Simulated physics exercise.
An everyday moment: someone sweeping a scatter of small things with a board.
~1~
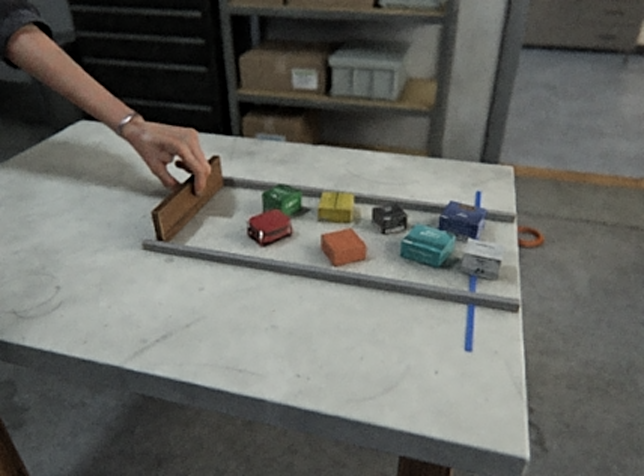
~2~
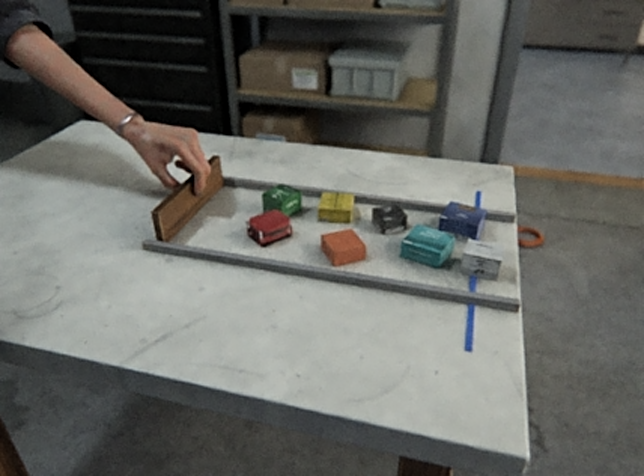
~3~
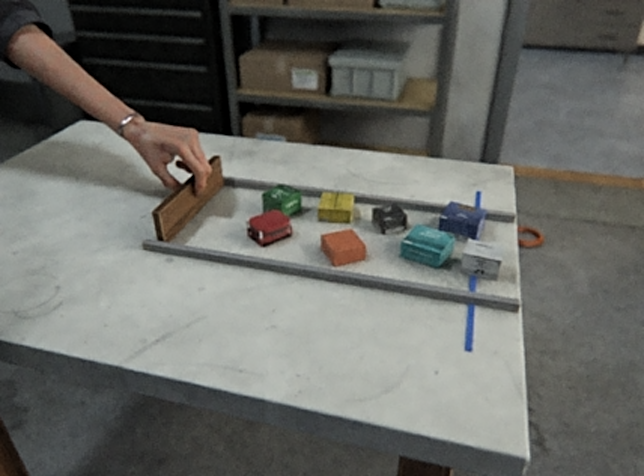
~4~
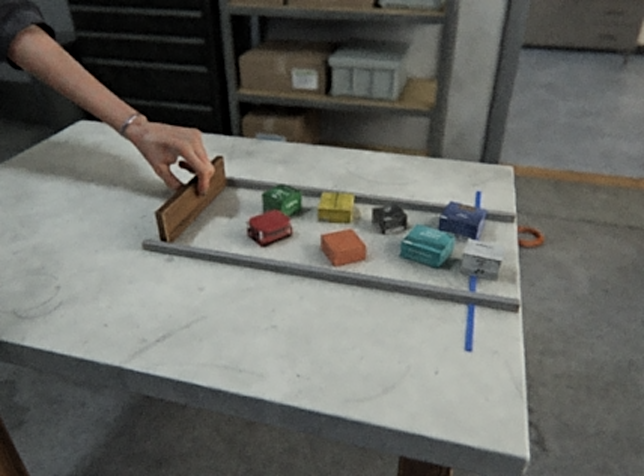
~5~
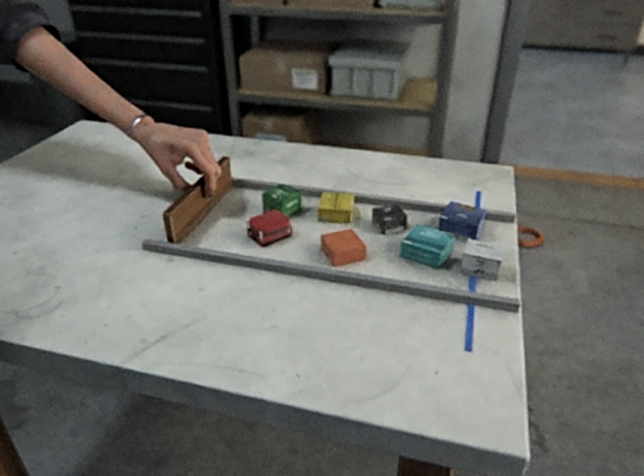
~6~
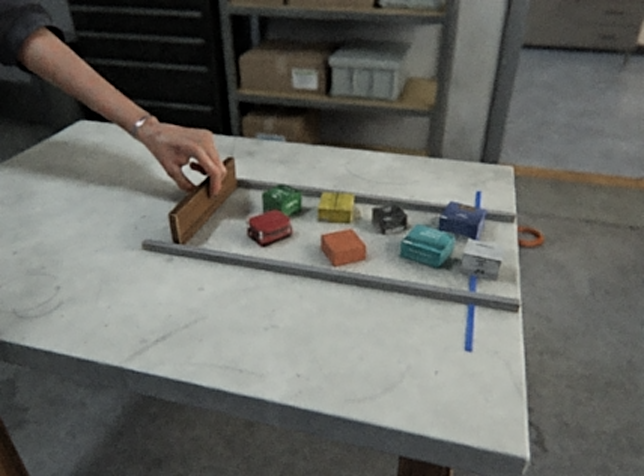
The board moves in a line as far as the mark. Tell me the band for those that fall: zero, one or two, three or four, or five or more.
As it turns out, the number that fall off is five or more.
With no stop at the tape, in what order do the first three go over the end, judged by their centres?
In order: The blue box, the white box, the black box.
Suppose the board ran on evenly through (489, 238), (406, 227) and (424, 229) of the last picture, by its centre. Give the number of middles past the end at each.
Place by place, 5, 1 and 2.
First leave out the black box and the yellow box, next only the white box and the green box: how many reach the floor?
3 in the first case, 3 in the second.
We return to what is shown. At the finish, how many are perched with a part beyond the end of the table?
It comes to 0.
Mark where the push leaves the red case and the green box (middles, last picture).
About (491, 254), and the other about (492, 228).
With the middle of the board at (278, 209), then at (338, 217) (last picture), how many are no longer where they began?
First 2, then 5.
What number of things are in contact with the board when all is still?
It touches 3.
Early on, none off yet; white box at rest near (482, 260); blue box at rest near (462, 222); turquoise box at rest near (428, 246).
Finally, the number that fall off is five or more; lost, yellow box, black box, turquoise box, blue box and white box.
